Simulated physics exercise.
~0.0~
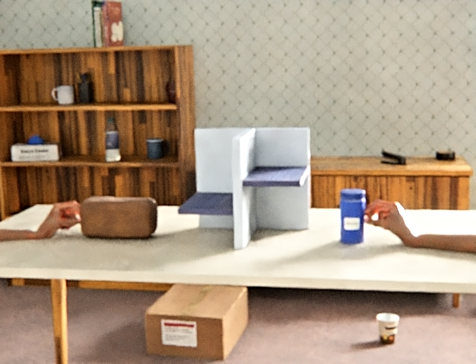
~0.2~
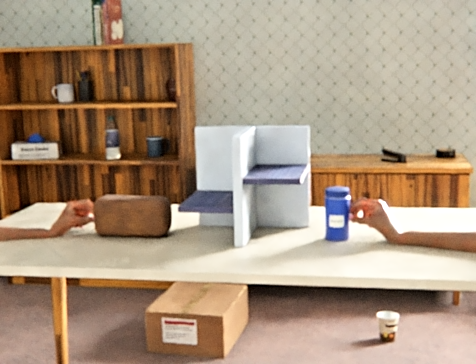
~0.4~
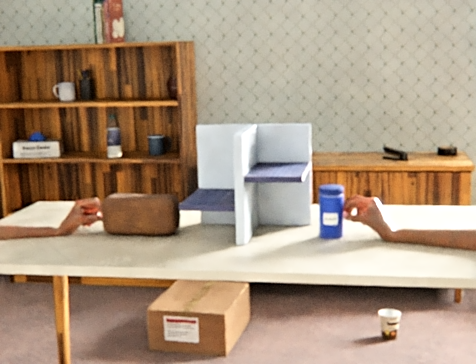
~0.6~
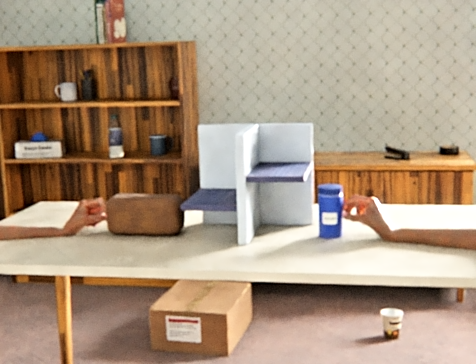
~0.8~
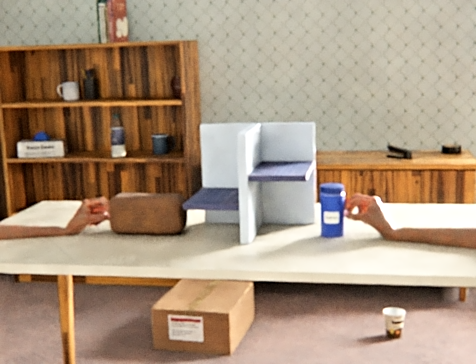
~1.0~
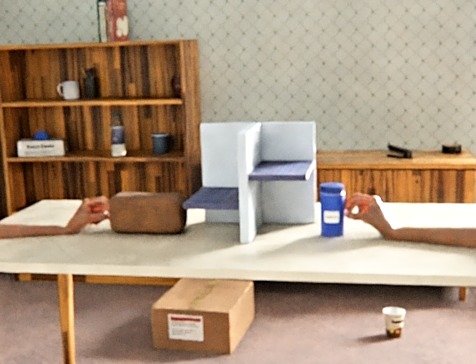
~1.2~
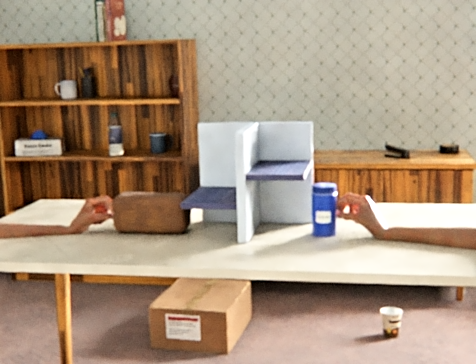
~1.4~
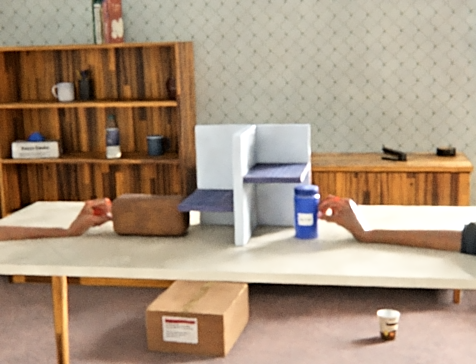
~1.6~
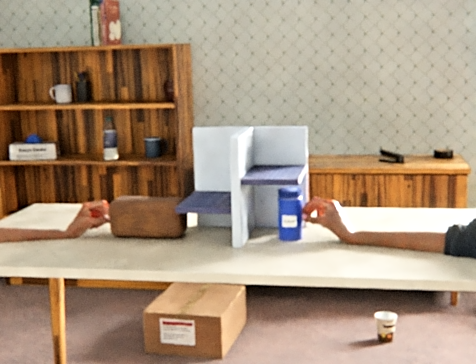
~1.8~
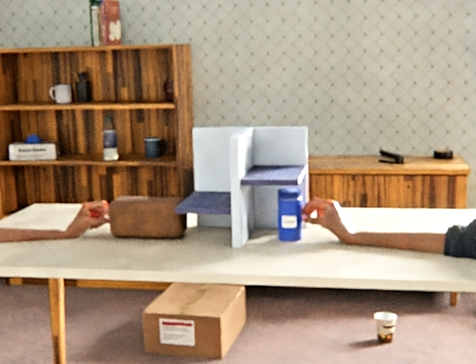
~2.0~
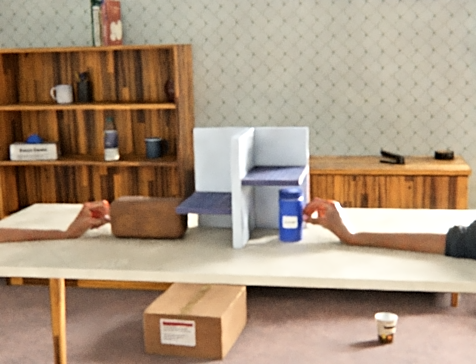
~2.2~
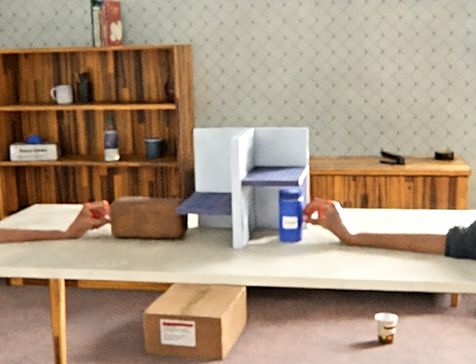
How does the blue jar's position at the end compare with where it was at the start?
It starts out on the table to the right of the stand, clear of the shelves, and ends farther left, beneath the higher right shelf.
